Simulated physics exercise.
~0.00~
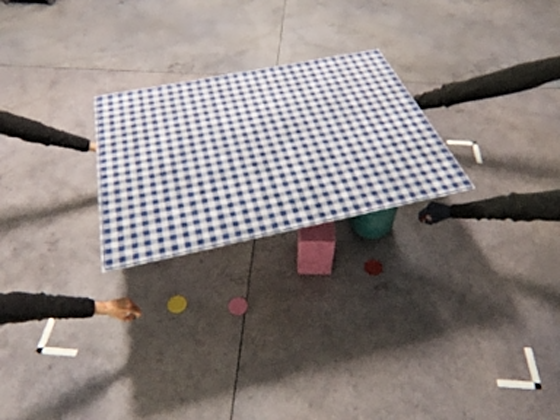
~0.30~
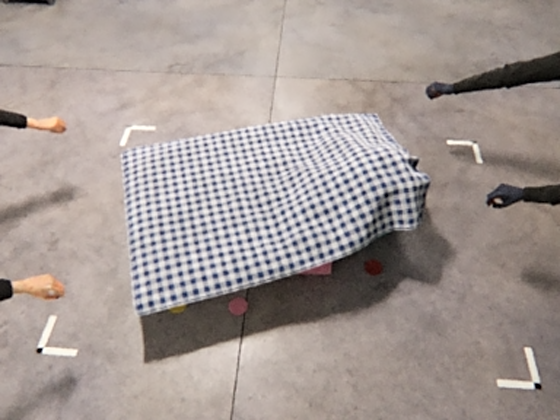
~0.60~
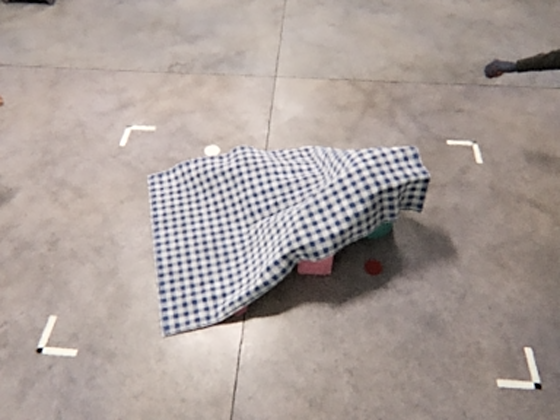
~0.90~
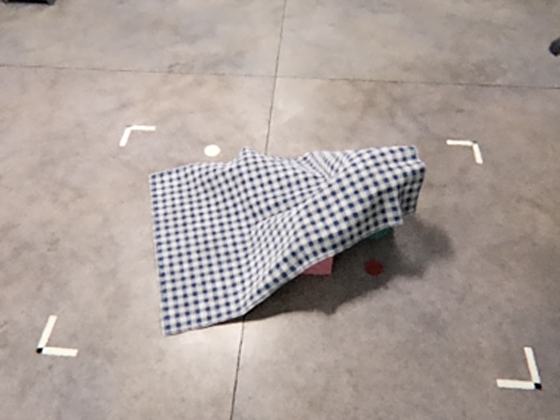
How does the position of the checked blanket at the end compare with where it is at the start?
At the start the blanket is held spread out above the floor by the hands. By the end it is lower in the view, lying in folds over the containers and the floor.
